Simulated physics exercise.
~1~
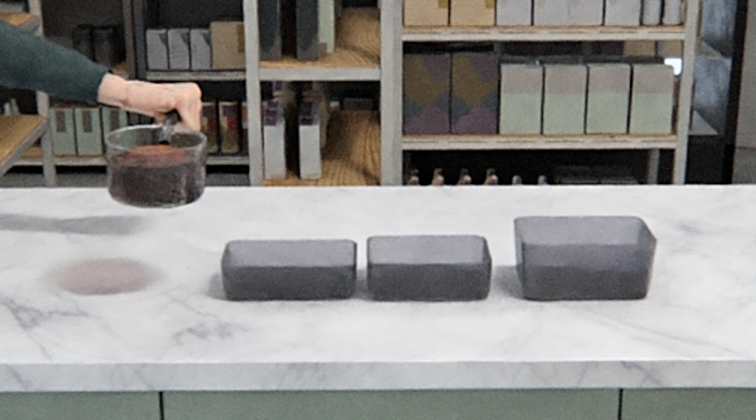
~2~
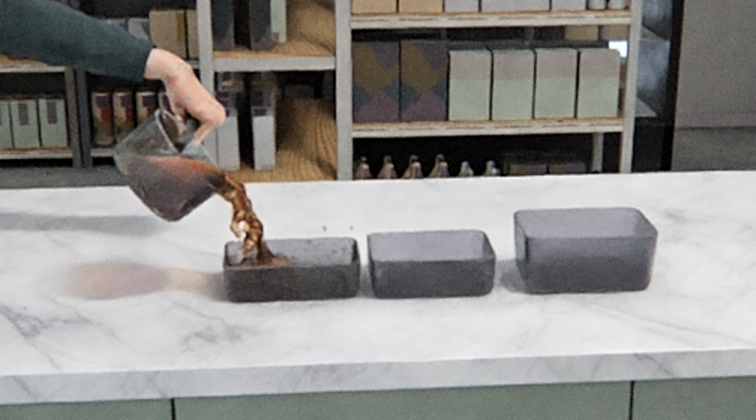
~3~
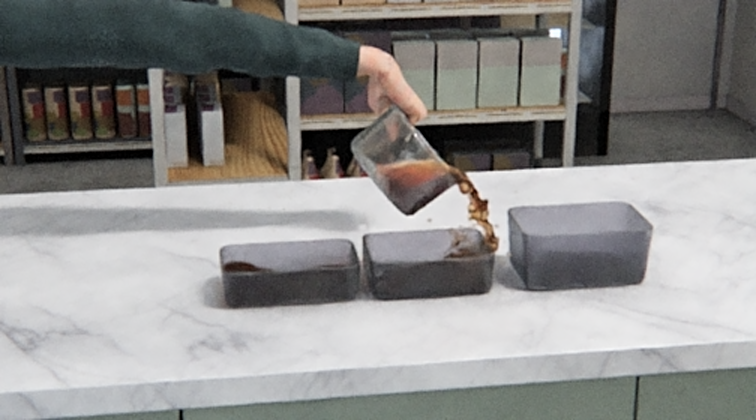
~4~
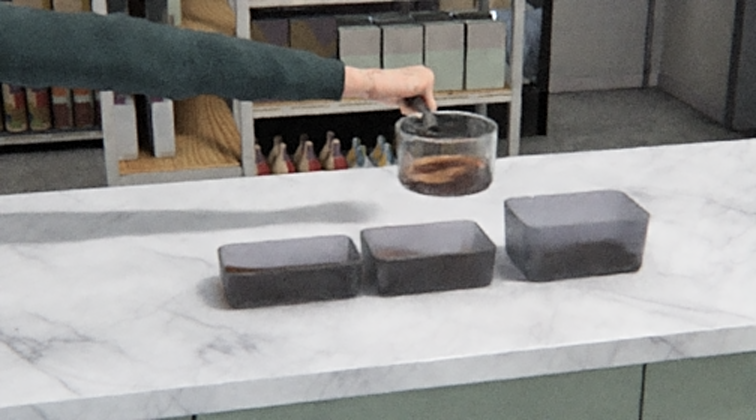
The footage shows a hand tilting a small clear pot of brown tea and carrying it rightwards over three grey food boxes on a marble counter, pouring as it goes, then levelling it with some tea left and dark liquid in each box.
